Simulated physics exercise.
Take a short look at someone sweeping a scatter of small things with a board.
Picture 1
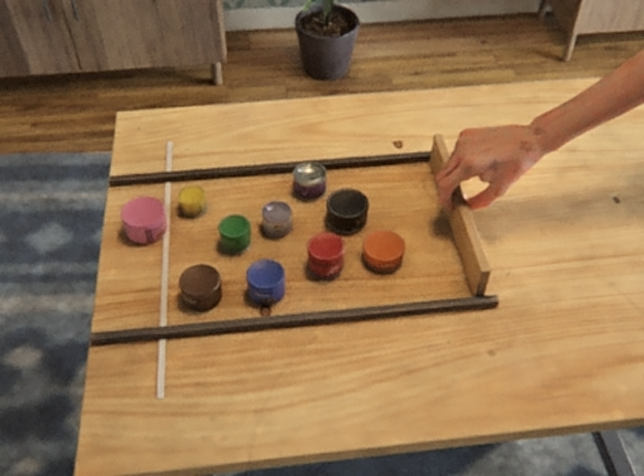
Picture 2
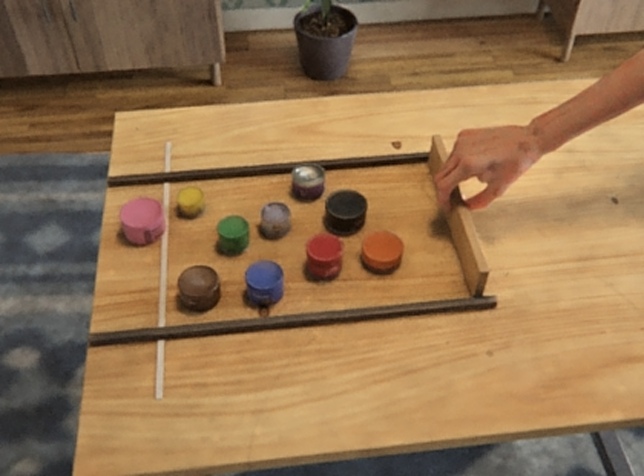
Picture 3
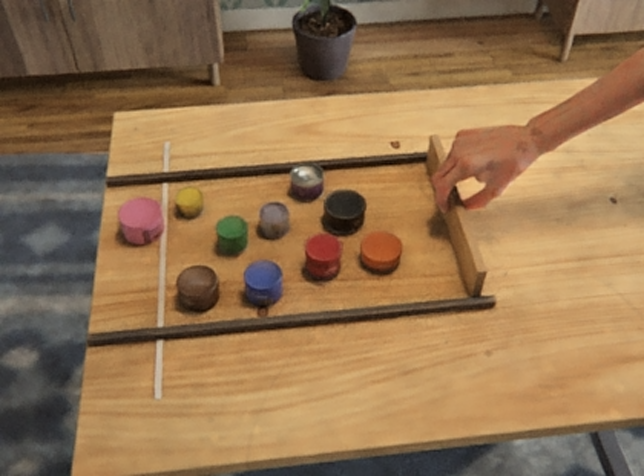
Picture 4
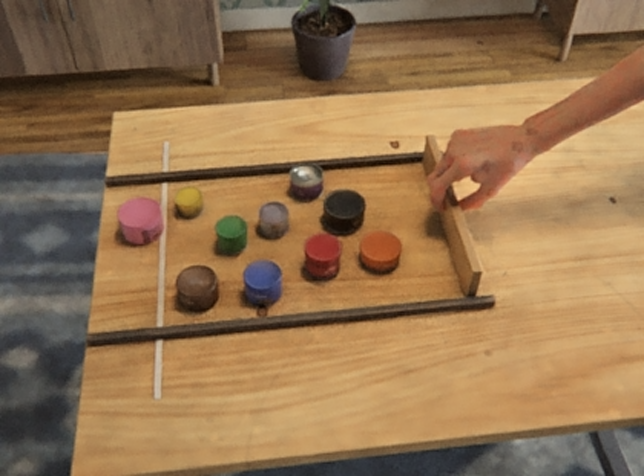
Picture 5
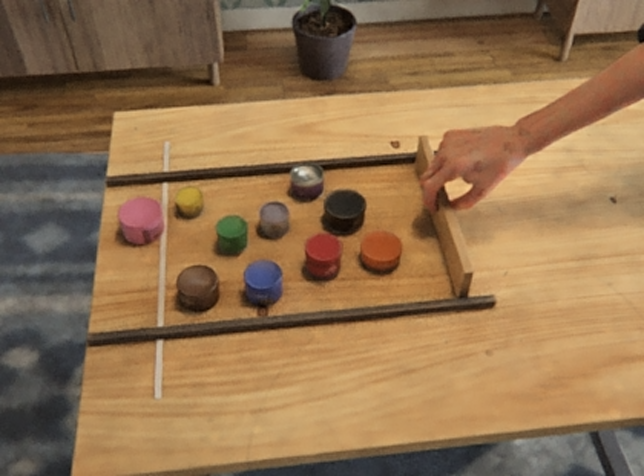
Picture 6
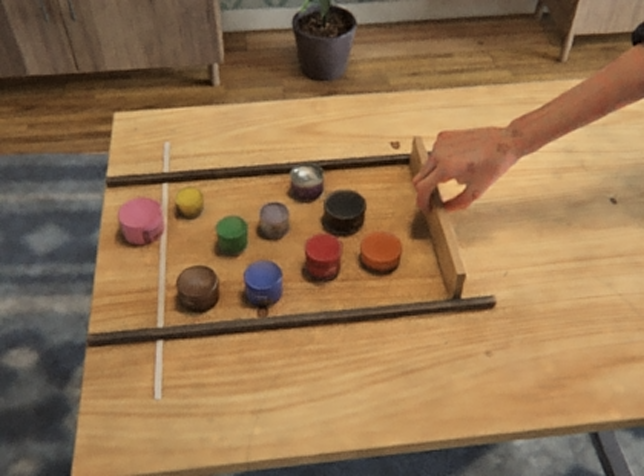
A hand held a wooden board upright at the right end of two dark rails on a table, then slid it slightly left toward the scattered colourful little pots, which stayed still.
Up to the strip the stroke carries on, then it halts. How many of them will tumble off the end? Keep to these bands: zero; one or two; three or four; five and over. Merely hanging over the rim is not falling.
Pretty sure the pieces that leave the surface number one or two this time.
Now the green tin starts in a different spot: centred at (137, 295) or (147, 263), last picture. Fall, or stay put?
In the two tries the green tin ends up below and ends up below, in that order.
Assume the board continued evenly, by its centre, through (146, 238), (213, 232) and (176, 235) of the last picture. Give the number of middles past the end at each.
In order, that gives 4, then 0, then 1.
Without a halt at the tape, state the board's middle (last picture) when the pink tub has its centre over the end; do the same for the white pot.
(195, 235) and (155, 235), more or less.
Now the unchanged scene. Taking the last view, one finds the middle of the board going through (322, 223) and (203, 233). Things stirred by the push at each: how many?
The counts are 6 and 10.
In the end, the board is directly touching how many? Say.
I count 4 of them.
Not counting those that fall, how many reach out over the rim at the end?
Result: 3.
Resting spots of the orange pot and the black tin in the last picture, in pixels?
(140, 272) and (141, 227), roughly.
A little later, none off yet; pink tub at rest near (142, 221); yellow tin at rest near (190, 203); brown tub at rest near (199, 289).
Next, none off yet; pink tub at rest near (142, 221); yellow tin at rest near (190, 203); brown tub shifted a little near (179, 300).
When it is over, the number that fall off is one or two; down, pink tub.
